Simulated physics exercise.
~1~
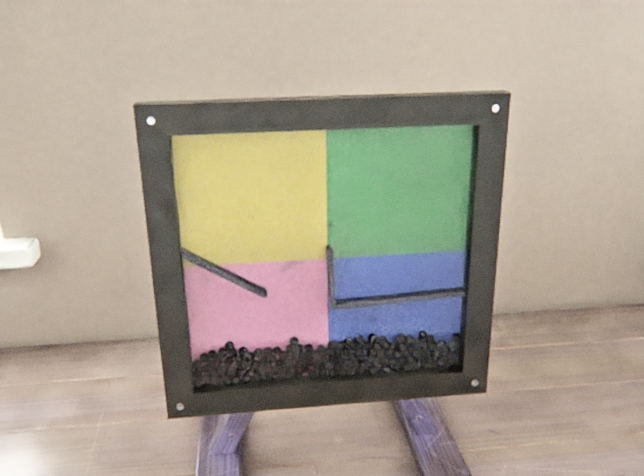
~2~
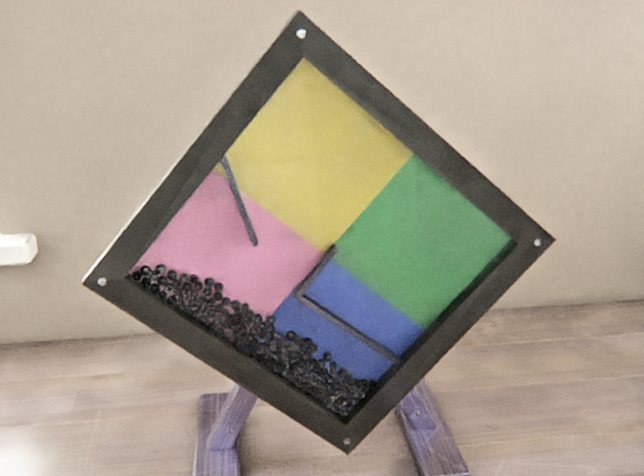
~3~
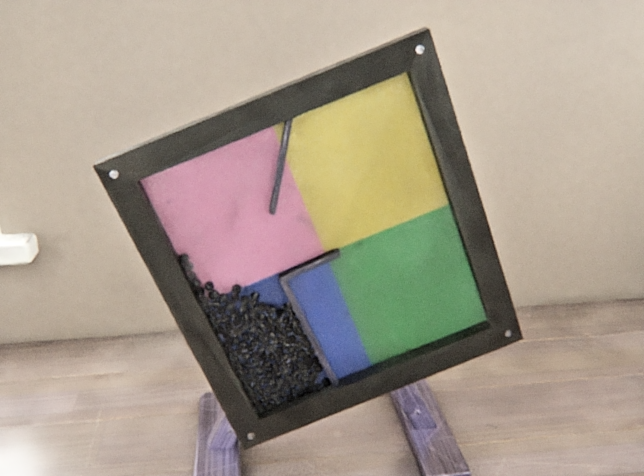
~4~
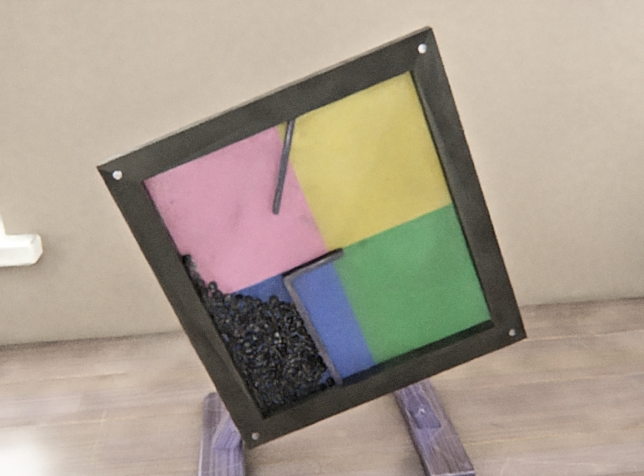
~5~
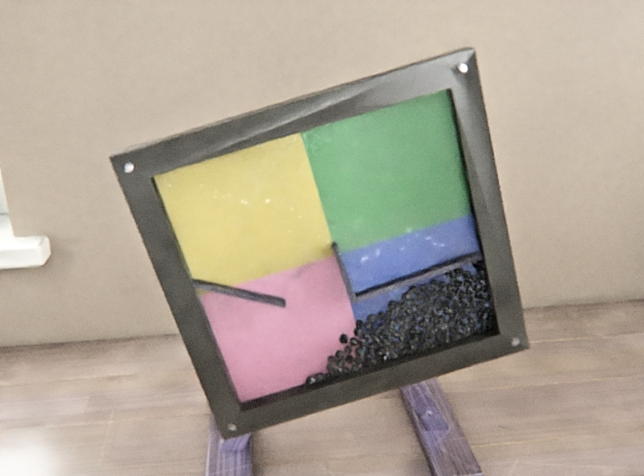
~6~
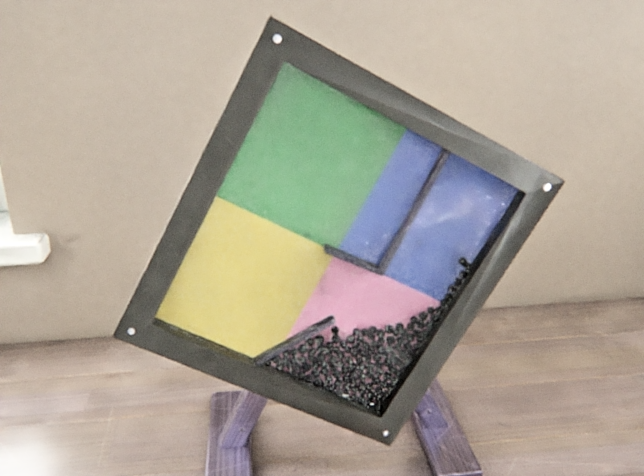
A square, dark-framed case with a clear front stands on purple wooden legs on a plank surface before a beige wall, seen from the front by a slightly swaying camera. Its back is painted yellow, green, pink and blue, and black beads lie along the bottom beneath two thin dark bars. The case turns clockwise, and the beads slide into the blue quarter at the lower left, where they rest during a pause. It then swings back anticlockwise past level, spilling the beads across to the right. Finally it stands tilted the other way, with the beads heaped mostly over pink at the bottom.
